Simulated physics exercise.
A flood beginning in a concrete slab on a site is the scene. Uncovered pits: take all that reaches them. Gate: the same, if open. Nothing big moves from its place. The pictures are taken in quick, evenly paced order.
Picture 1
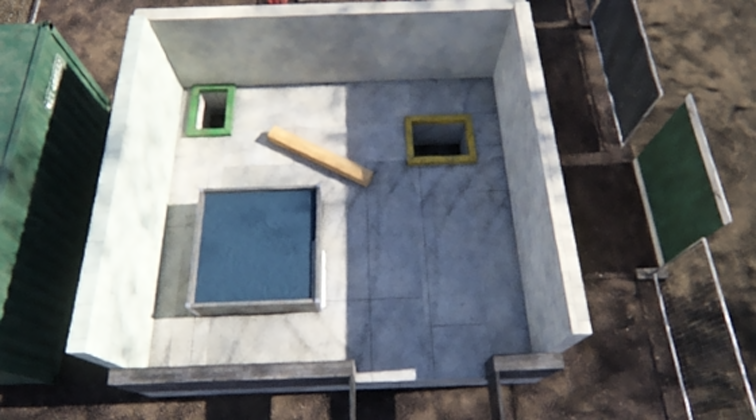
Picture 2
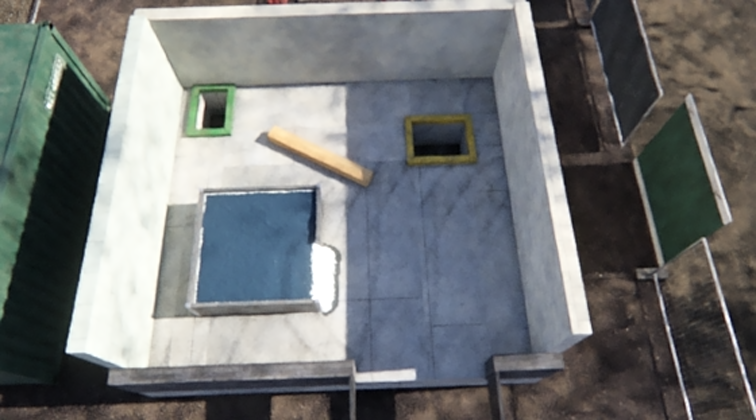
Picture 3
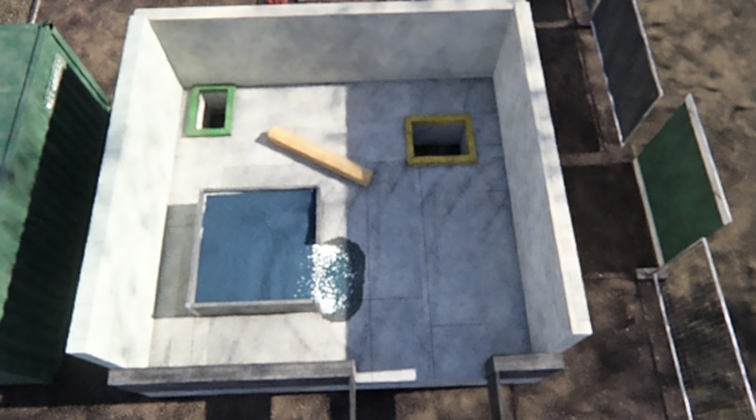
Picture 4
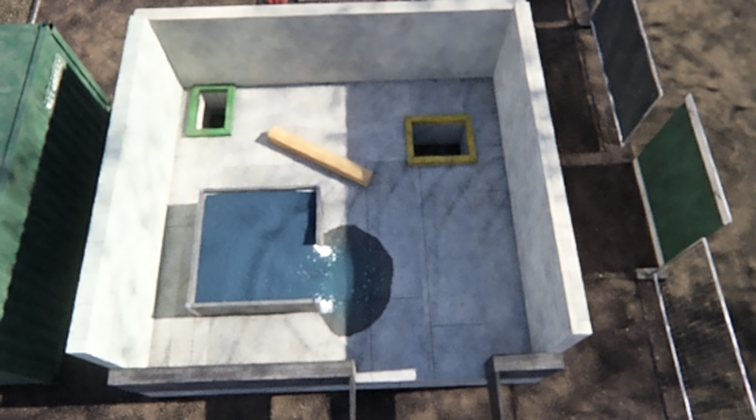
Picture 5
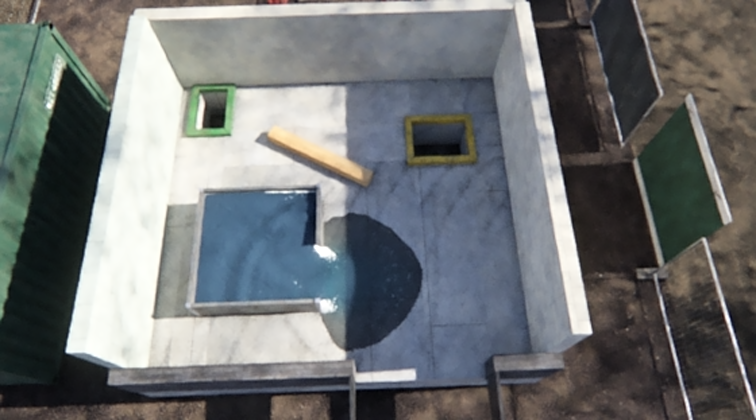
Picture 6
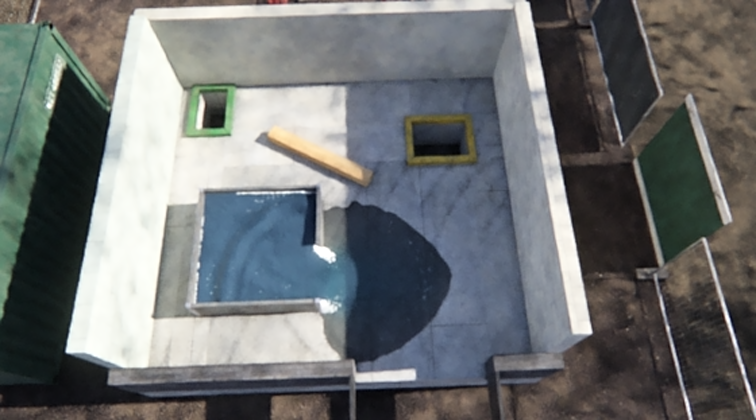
Water sits still in a square open tank on a walled concrete slab, then pours out through a gap in the tank's right side. It spreads rightward across the shaded floor as a widening dark, rounded patch, while the yellow beam and the green-rimmed and yellow-rimmed pits stay unchanged.
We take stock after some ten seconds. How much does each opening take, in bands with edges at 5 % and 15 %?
Gate: More than 15 %, yellow pit: Less than 5 %, green pit: Less than 5 %.
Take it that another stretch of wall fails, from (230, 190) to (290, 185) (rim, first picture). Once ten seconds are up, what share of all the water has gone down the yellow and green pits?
Yellow: 0 percent; green: 15 percent.
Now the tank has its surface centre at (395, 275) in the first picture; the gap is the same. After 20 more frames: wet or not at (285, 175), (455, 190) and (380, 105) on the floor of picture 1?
Spot one unwetted, spot two wetted, spot three unwetted.
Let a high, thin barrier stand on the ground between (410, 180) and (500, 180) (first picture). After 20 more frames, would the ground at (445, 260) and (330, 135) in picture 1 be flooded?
Taking them in the order asked, the first is inundated and the second is not reached.
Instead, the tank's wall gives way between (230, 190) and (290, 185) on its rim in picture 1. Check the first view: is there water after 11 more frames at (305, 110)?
Check at the given point: Inundated.
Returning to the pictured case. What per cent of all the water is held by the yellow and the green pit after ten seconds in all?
Shares, in order: 0 % and 0 %.
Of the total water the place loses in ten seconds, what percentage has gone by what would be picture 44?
My figure: 65 percent.
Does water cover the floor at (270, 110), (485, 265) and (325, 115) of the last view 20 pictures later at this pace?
Taking them in the order given: Spared, then swamped, then spared.
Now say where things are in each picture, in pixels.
In the first picture, still water in the open tank at (257, 245).
In the second picture, water pours out at (318, 277) and has run to (328, 249).
In the third picture, water pours out at (319, 277) and has run to (356, 252).
In the fourth picture, water pours out at (319, 277) and has run to (386, 260).
In the fifth picture, the front is at (414, 266), out from the gap at (319, 277).
In the sixth picture, water pours out at (319, 277) and has run to (444, 288).
A moment on, water covers 30 % of the floor; the gate 0 %, the yellow pit 0 %, the green pit 0 %.
Next, water covers 35 % of the floor; the gate 4 %, the yellow pit 0 %, the green pit 0 %.
Then, water covers 40 % of the floor; the gate 11 %, the yellow pit 0 %, the green pit 0 %.
Later, water covers 50 % of the floor; the gate 22 %, the yellow pit 0 %, the green pit 0 %.
In the end, water covers 70 % of the floor; the gate 34 %, the yellow pit 0 %, the green pit 0 %.
